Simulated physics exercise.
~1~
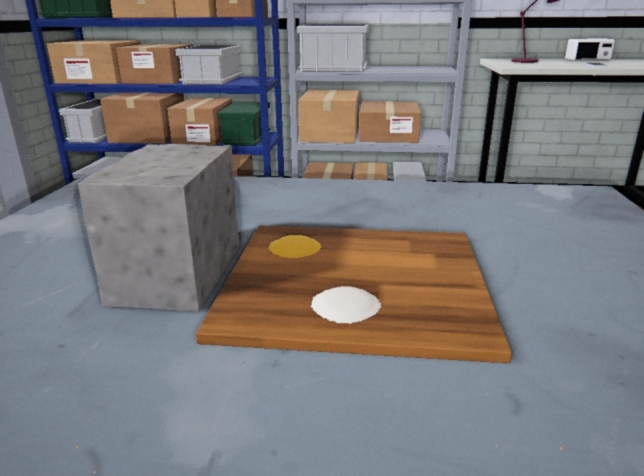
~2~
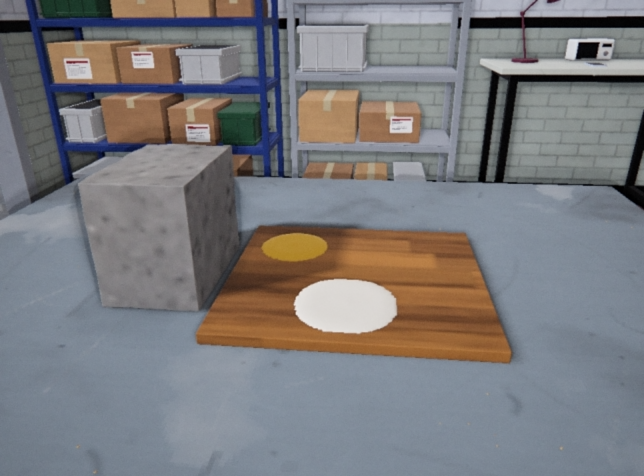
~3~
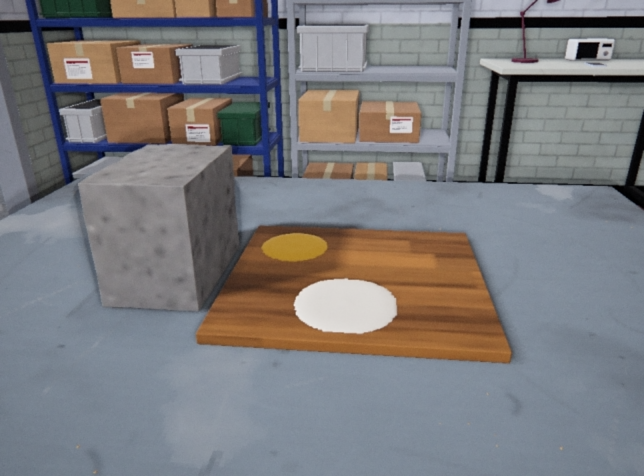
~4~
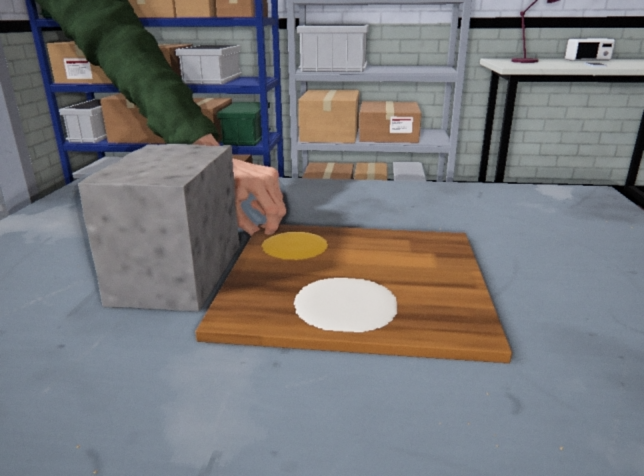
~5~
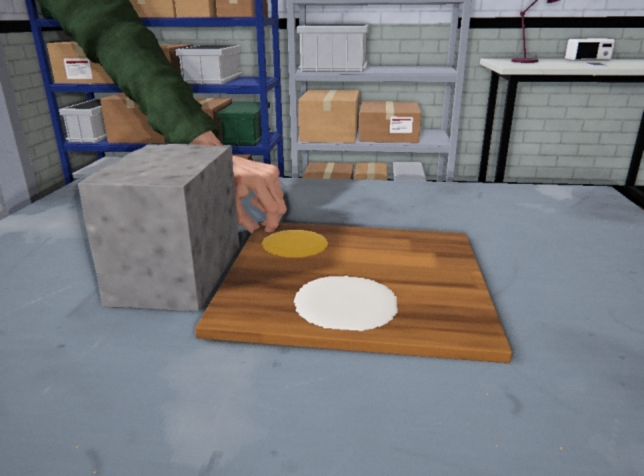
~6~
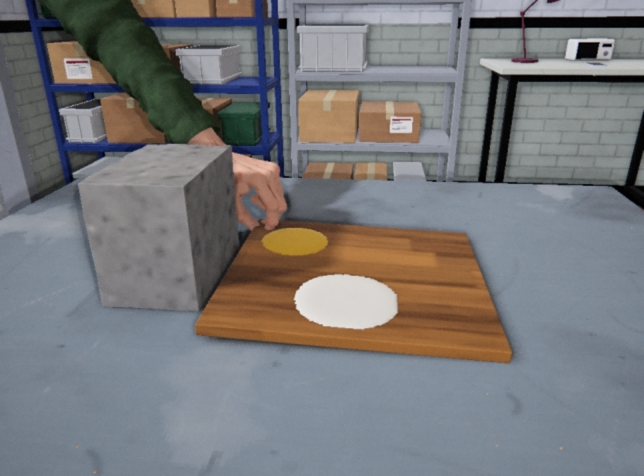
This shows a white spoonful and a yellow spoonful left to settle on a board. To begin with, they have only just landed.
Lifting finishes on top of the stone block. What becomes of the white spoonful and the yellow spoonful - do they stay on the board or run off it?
We would see that the white spoonful runs off, the yellow spoonful keeps its place.
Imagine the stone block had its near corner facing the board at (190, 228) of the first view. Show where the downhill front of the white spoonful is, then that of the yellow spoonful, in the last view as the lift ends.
(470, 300) and (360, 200).
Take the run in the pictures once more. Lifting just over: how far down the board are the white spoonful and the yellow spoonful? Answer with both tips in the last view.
Taking them in order, that's (494, 306) and (388, 194).
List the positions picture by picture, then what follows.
In the first frame, the board lies flat; white spoonful (346, 301) a low mound; yellow spoonful (295, 243) a low mound; stone block (141, 252).
In the second frame, they settle; white spoonful (346, 303) spread thin; yellow spoonful (295, 245) spread thin.
In the third frame, at rest; white spoonful (346, 303) spread thin; yellow spoonful (295, 245) spread thin.
In the fourth frame, a hand takes the end; white spoonful (346, 302) spread thin; yellow spoonful (295, 243) spread thin.
In the fifth frame, the end is rising; white spoonful (346, 300) spread thin; yellow spoonful (295, 241) spread thin.
In the sixth frame, the board slopes by about 2°; white spoonful (346, 299) spread thin; yellow spoonful (295, 239) spread thin; stone block (141, 252).
Shortly, slope about 33°; the white spoonful has crept down a long way; the yellow spoonful has crept a little.
Then, the white spoonful is dripping off the low end; the yellow spoonful has crept down a long way.
At the finish, slope about 33°; the white spoonful is dripping off the low end; the yellow spoonful has crept down a long way.
